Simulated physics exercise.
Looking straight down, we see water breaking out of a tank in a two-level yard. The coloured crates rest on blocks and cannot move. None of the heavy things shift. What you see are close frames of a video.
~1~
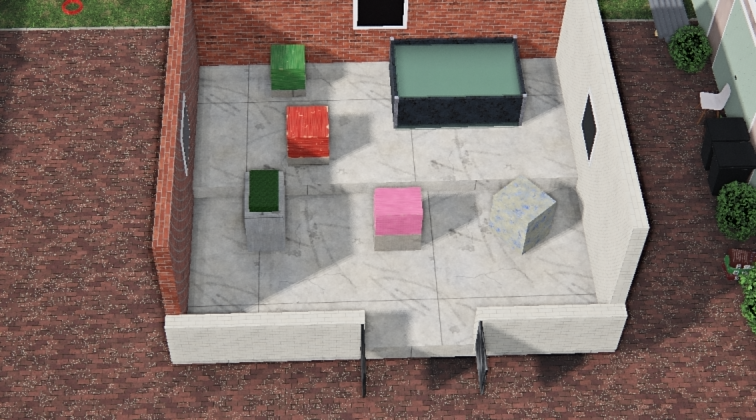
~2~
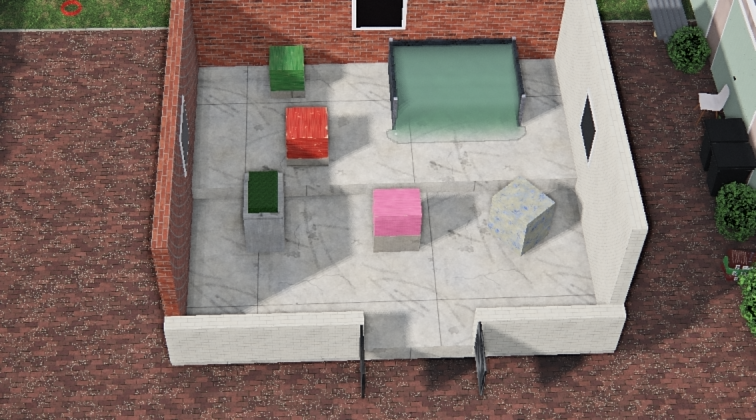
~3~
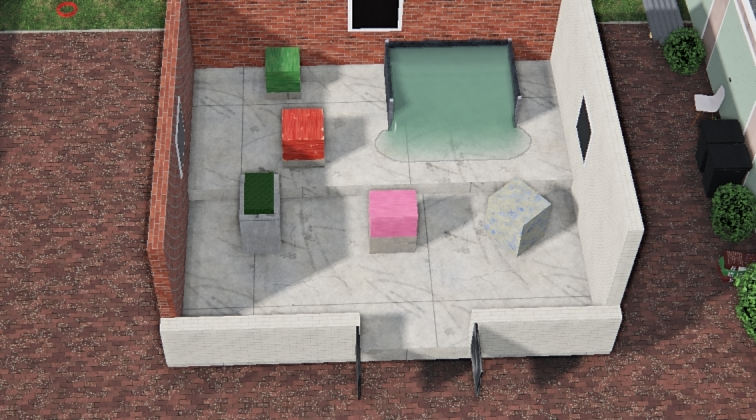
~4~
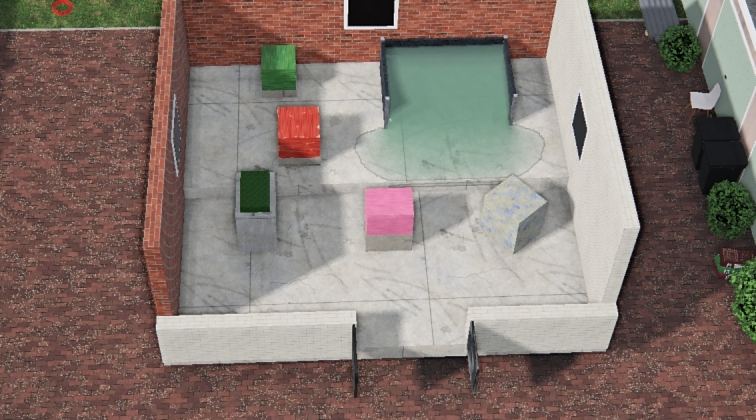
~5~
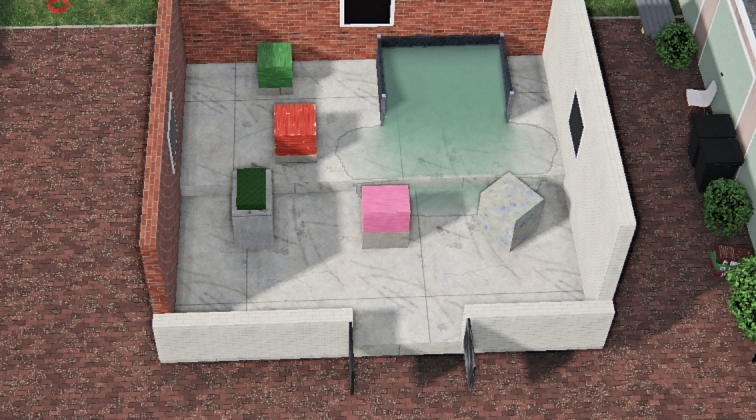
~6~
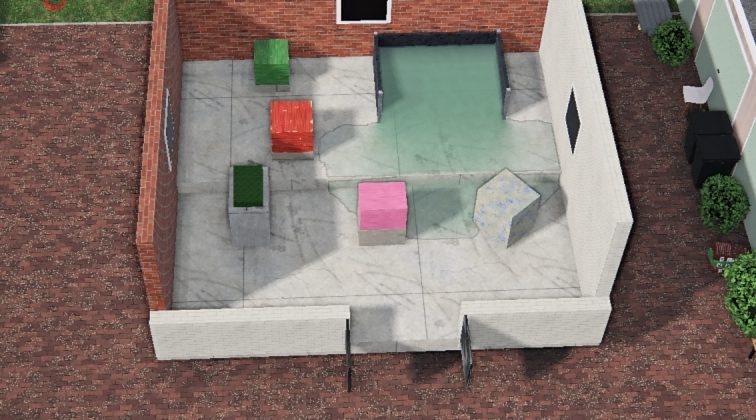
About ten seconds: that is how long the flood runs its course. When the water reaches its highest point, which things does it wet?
At the peak: The red crate stays dry; the green crate stays dry; the pink crate stays dry.
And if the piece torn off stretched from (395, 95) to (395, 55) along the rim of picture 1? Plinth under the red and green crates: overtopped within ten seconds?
Note - red goes wet, green goes wet.
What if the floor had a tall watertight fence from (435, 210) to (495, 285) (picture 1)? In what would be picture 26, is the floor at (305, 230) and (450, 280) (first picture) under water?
As listed: Awash, flooded.
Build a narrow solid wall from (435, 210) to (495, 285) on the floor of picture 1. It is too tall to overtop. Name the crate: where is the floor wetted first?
That would be the crate marked pink.
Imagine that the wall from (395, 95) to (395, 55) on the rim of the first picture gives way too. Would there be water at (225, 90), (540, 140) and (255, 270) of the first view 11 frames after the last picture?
First spot drenched, second unwetted, third unwetted.
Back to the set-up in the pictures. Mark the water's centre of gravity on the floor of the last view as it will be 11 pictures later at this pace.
(435, 195).
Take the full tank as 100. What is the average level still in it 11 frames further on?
My reading is 22 %.
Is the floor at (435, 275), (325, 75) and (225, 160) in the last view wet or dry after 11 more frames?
Going through them in order, I'd call them drenched, clear and clear.
A moment on, water covers 40 % of the floor; the red crate water round its plinth, the green crate not reached, the pink crate water round its plinth.
Next, water covers 50 % of the floor; the red crate water round its plinth, the green crate not reached, the pink crate water round its plinth.
Then, water covers 60 % of the floor; the red crate water round its plinth, the green crate not reached, the pink crate water round its plinth.
Later, water covers 65 % of the floor; the red crate water round its plinth, the green crate not reached, the pink crate water round its plinth.
In the end, water covers 60 % of the floor; the red crate stayed above the water, the green crate stayed above the water, the pink crate stayed above the water.
